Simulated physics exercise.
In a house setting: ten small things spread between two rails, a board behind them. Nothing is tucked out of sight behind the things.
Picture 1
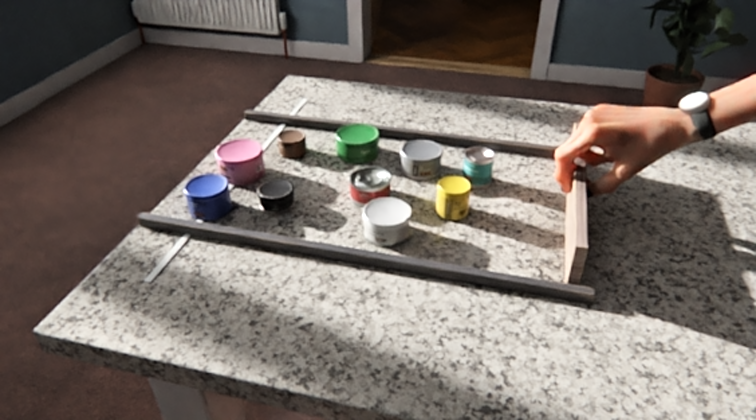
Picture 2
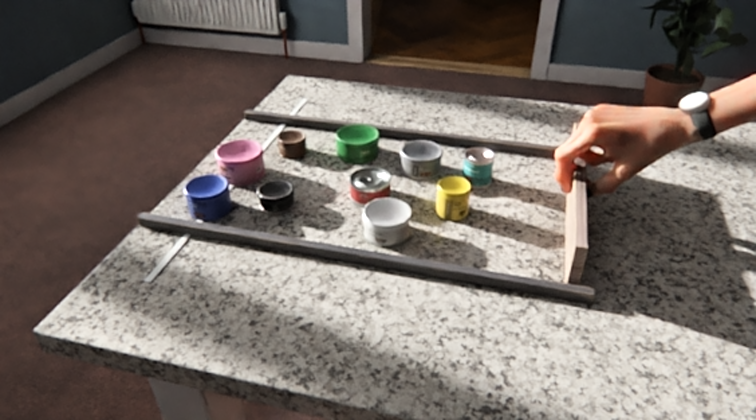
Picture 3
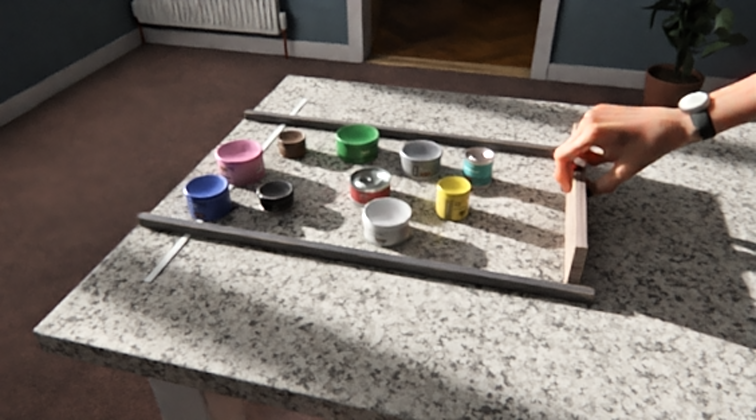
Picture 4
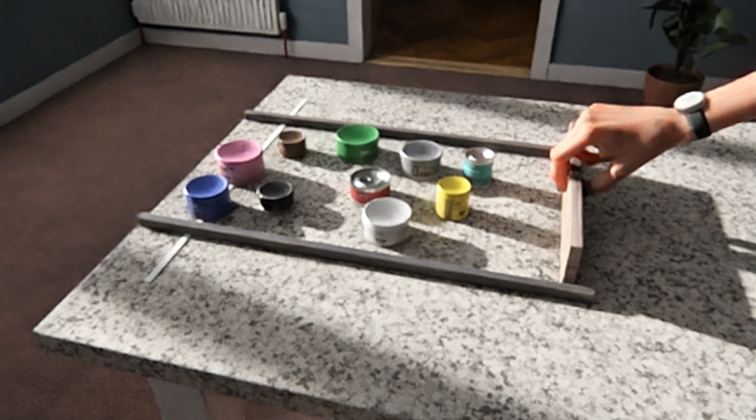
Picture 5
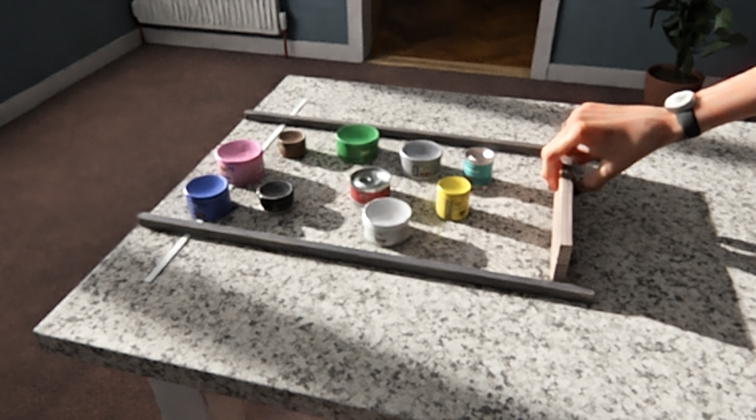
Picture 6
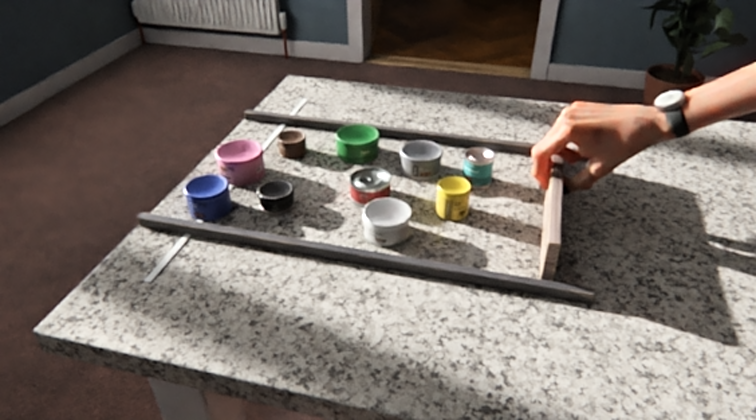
In the video, small colourful tubs and tins sit between two dark rails on a speckled tabletop. A hand holding an upright board at the right stays nearly still, then slides it slightly left while the containers remain in place.
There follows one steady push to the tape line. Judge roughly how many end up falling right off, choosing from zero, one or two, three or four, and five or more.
I reckon the number that spills over the end lands at three or four.
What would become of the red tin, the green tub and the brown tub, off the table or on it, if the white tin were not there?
Red tin: Still there. Green tub: Still there. Brown tub: Over the edge.
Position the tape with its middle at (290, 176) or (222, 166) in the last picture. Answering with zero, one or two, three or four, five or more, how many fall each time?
In turn: None at all, then five or more.
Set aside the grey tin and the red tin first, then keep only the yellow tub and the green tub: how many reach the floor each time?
1, then 2.
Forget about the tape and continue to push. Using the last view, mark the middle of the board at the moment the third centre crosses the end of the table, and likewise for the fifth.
Pixels in order: Roughly (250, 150), roughly (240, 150).
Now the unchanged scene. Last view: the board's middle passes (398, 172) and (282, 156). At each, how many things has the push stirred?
First 6, after that 10.
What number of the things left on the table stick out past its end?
Tally: 3.
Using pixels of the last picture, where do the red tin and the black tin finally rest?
Red tin: (202, 158); black tin: (183, 177).
Soon after, none off yet; blue tub at rest near (209, 197); pink tub at rest near (241, 162); brown tub at rest near (292, 144).
By the end, the number that fall off is three or four; fallen, brown tub, pink tub and blue tub.
